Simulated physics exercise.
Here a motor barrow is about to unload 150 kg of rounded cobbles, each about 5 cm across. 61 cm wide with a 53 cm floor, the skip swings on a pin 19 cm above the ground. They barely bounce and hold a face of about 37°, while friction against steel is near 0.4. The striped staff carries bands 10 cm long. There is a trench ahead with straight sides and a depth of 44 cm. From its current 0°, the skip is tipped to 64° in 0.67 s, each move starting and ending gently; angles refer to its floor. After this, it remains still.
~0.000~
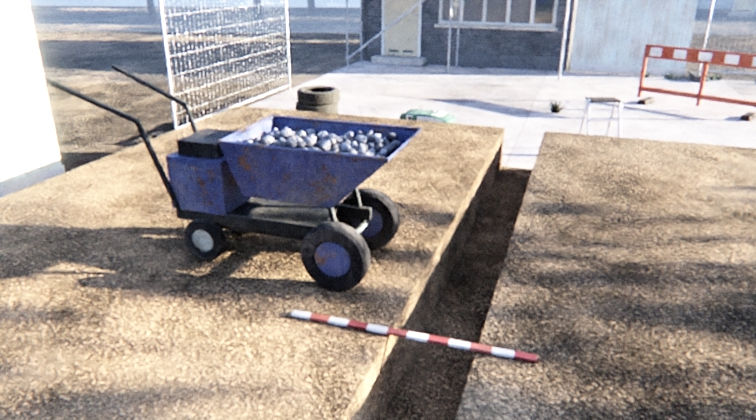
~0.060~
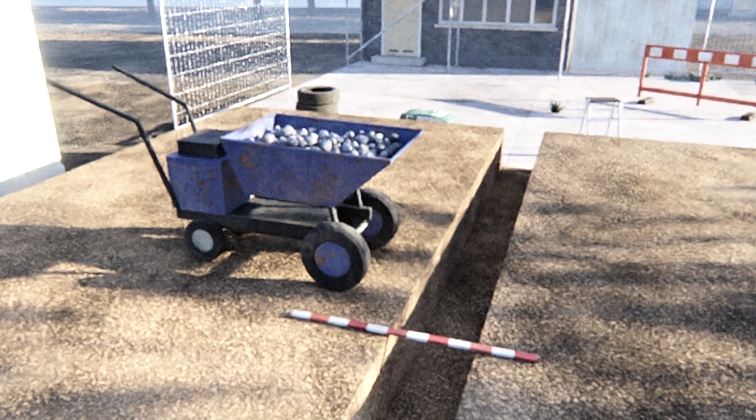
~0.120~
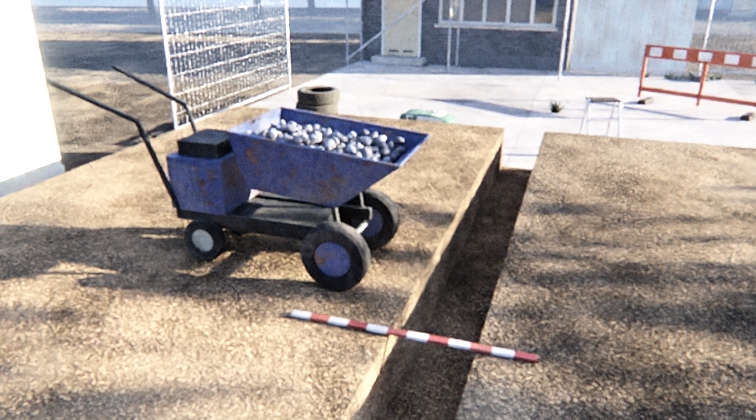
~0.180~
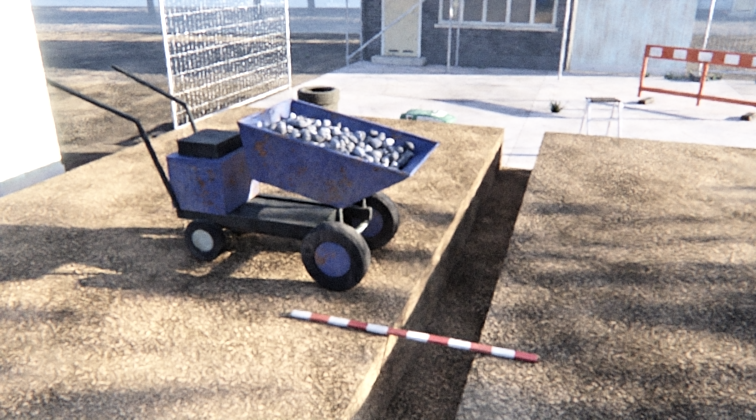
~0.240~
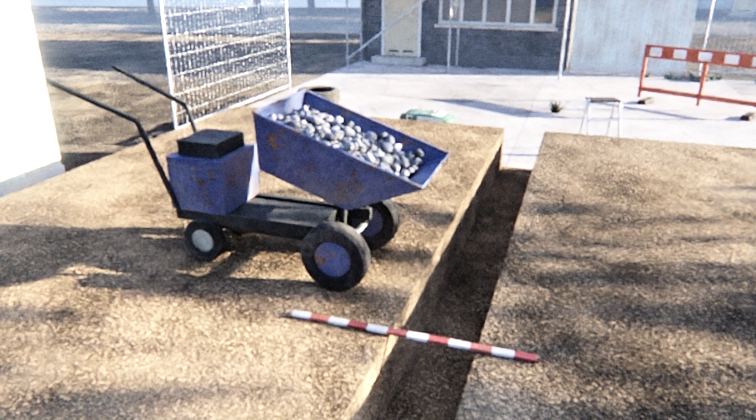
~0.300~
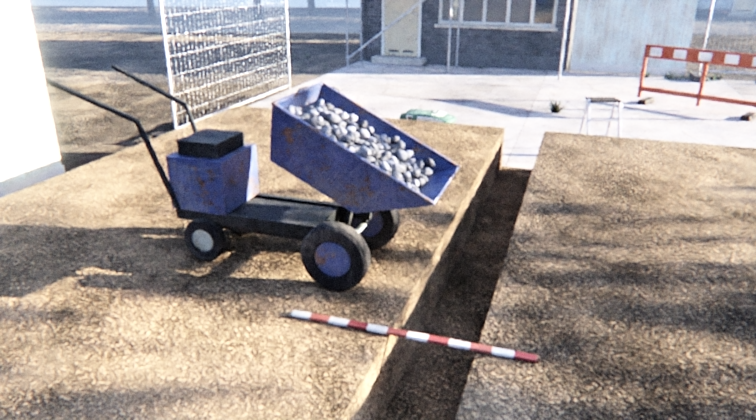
The video shows a blue motor barrow loaded with rounded grey stones standing beside a straight-sided trench crossed by a red-and-white staff, as its skip tilts steadily down to the right while the wheeled base stays still.
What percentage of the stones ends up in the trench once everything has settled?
About 42 per cent.
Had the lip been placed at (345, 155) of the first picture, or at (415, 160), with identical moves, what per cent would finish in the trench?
Result: Close to 90 then close to 20 per cent.
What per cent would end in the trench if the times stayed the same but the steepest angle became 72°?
It would come to about 50 percent.
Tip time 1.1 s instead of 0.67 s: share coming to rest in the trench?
In that case, around 55%.
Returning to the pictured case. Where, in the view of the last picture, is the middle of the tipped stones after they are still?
I'd put it close to (516, 290).
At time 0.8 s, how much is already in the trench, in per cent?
Around 10 per cent of it.
After 0.5 s the floor is at 54°; 100 % in the skip; the foremost stones are at (451, 225).
After 0.8 s the floor is at 64°; 75 % in the skip, 11 % in the trench, 14 % past the trench; the foremost stones are at (527, 287).
After 1.1 s the floor is at 64°; 24 % in the skip, 22 % in the trench, 54 % past the trench; the foremost stones are at (681, 315).
After 3.1 s the floor is at 64°; 0 % in the skip, 42 % in the trench, 58 % past the trench; the foremost stones are past the picture's edge.
